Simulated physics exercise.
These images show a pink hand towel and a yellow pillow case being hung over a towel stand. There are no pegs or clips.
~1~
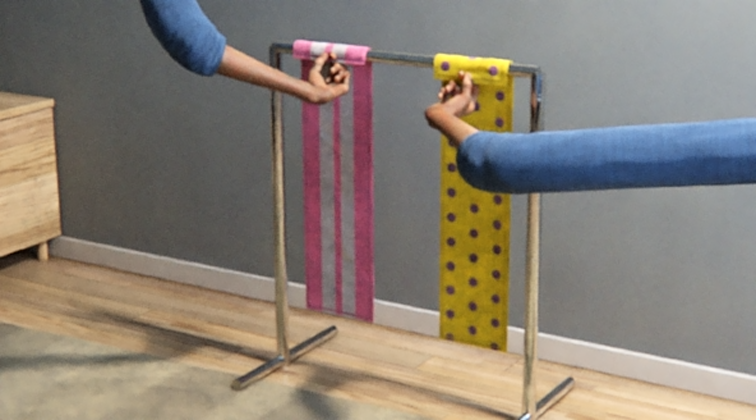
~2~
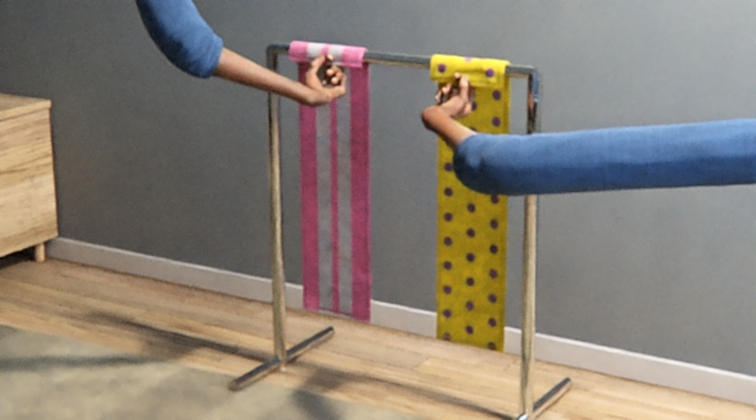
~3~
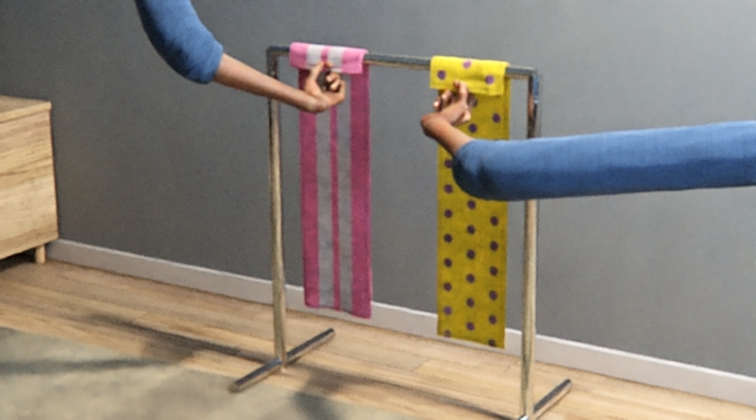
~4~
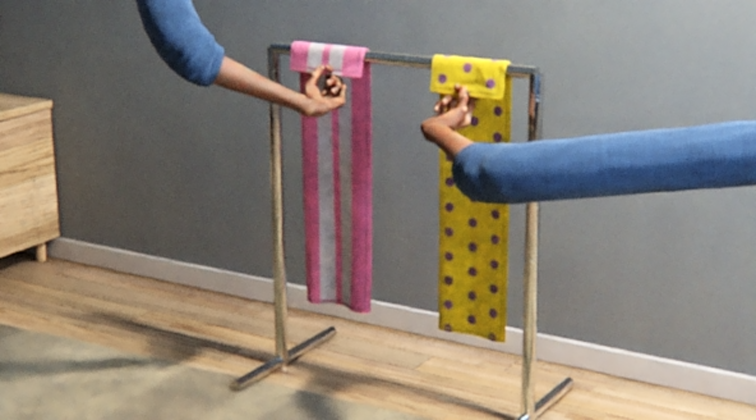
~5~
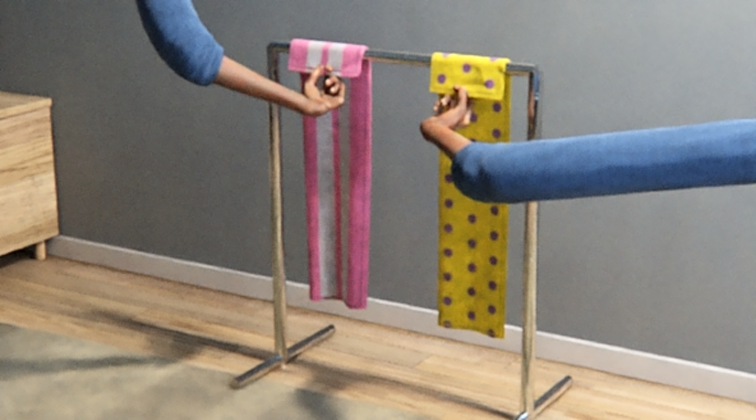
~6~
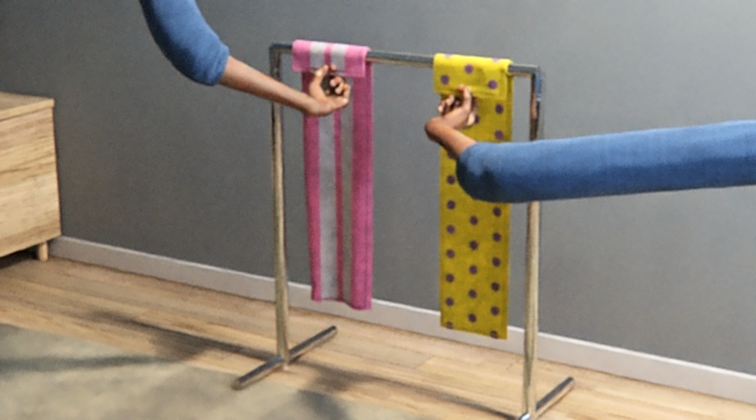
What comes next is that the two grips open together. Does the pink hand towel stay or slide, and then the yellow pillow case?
At the end, the pink hand towel does not stay; the yellow pillow case does not stay.
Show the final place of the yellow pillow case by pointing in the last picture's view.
Approx. position: (476, 401).
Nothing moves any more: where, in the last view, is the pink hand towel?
About (342, 372) in the last view.
Then, 0.28 s later than the last view, hand towel clear of the rail and dropping near (339, 225); pillow case clear of the rail and dropping near (474, 242).
Then, 0.52 s later than the last view, hand towel in a heap on the floor near (343, 366); pillow case in a heap on the floor near (475, 390).
Then, 0.74 s later than the last view, hand towel in a heap on the floor near (343, 371); pillow case in a heap on the floor near (476, 400).
Finally, hand towel in a heap on the floor near (342, 372); pillow case in a heap on the floor near (476, 401). The pink hand towel slides off and the yellow pillow case slips to the floor.
